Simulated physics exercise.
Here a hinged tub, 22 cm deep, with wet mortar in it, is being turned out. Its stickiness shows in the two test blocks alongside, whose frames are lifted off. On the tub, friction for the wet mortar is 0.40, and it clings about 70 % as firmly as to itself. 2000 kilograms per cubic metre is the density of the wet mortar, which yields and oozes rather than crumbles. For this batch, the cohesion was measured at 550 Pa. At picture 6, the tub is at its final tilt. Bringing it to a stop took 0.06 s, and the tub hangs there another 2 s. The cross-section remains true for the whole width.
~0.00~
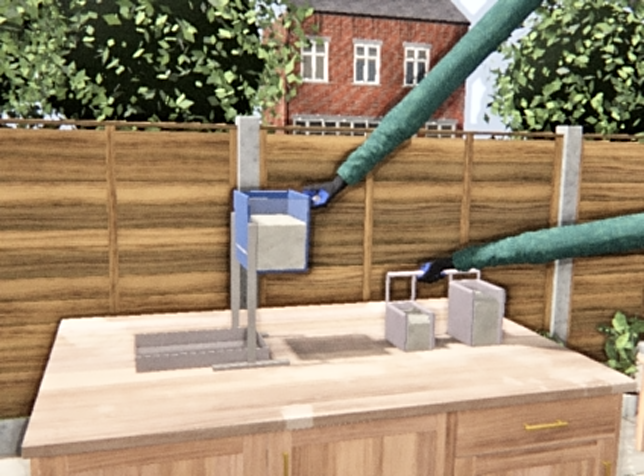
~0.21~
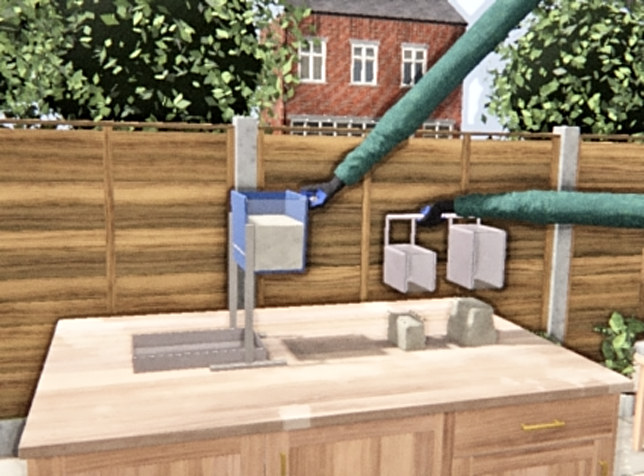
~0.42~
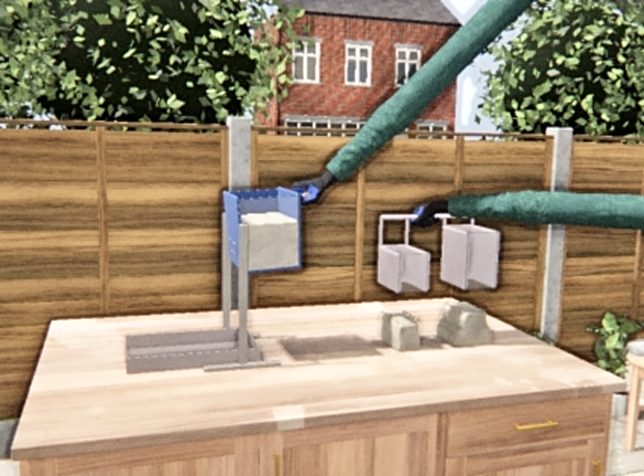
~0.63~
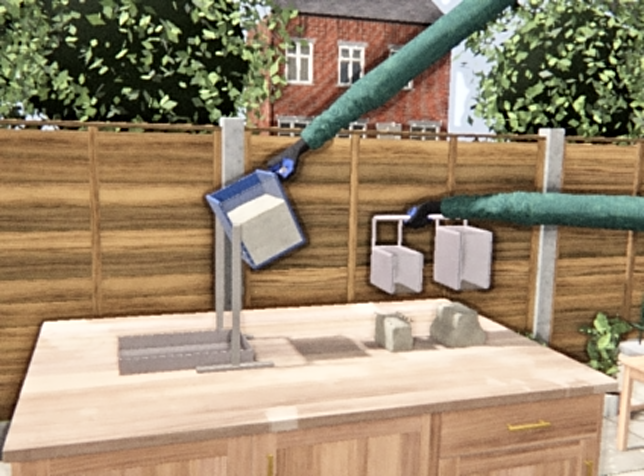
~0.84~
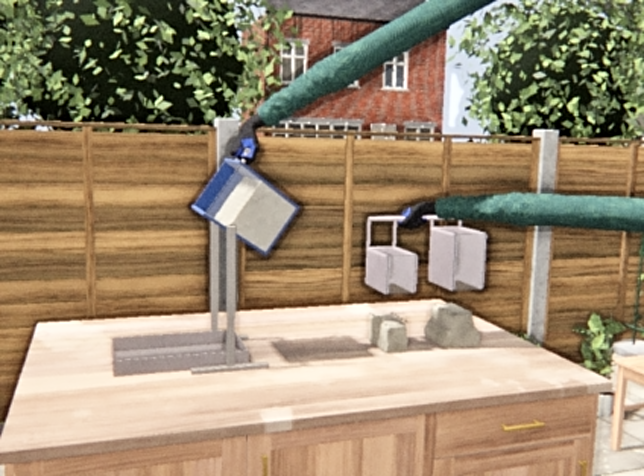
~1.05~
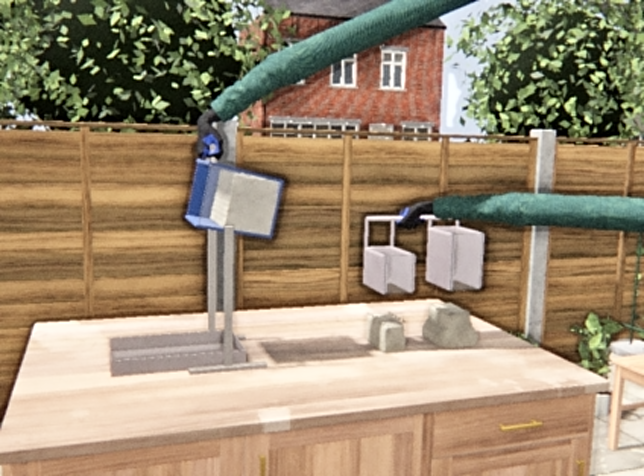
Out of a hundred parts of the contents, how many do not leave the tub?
Around 100 in every hundred.
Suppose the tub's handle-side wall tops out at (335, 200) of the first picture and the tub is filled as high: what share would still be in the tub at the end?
80 %.
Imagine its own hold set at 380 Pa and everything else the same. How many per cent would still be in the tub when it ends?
Around 100 per cent.
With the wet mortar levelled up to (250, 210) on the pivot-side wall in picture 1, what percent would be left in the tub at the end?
About 100 %.
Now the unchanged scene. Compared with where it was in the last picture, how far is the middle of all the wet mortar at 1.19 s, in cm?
1 cm.
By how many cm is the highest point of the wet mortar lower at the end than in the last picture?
Roughly 2 cm.
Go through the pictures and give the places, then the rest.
The first picture shows handle-side rim at (308, 198), tilt 0 degrees; crest of the wet mortar at (301, 223); block heights 11 cm, 17 cm (left to right).
The second picture shows handle-side rim at (305, 198), tilt 0 degrees; crest of the wet mortar at (299, 224); block heights 11 cm, 14 cm (left to right).
The third picture shows handle-side rim at (297, 195), tilt 4 degrees; crest of the wet mortar at (293, 221); block heights 10 cm, 13 cm (left to right).
The fourth picture shows handle-side rim at (274, 176), tilt 27 degrees; crest of the wet mortar at (284, 202); block heights 10 cm, 13 cm (left to right).
The fifth picture shows handle-side rim at (240, 164), tilt 55 degrees; crest of the wet mortar at (262, 183); block heights 10 cm, 13 cm (left to right).
The sixth picture shows handle-side rim at (210, 165), tilt 78 degrees; crest of the wet mortar at (238, 175); block heights 10 cm, 13 cm (left to right).
After 1.19 s, the tub is at 78 degrees and holds 100 %.
After 1.36 s, the tub is at 78 degrees and holds 100 %.
After 1.53 s, the tub is at 78 degrees and holds 100 %.
After 1.70 s, the tub is at 78 degrees and holds 100 %.
After 3.05 s, the tub is at 78 degrees and holds 100 %.
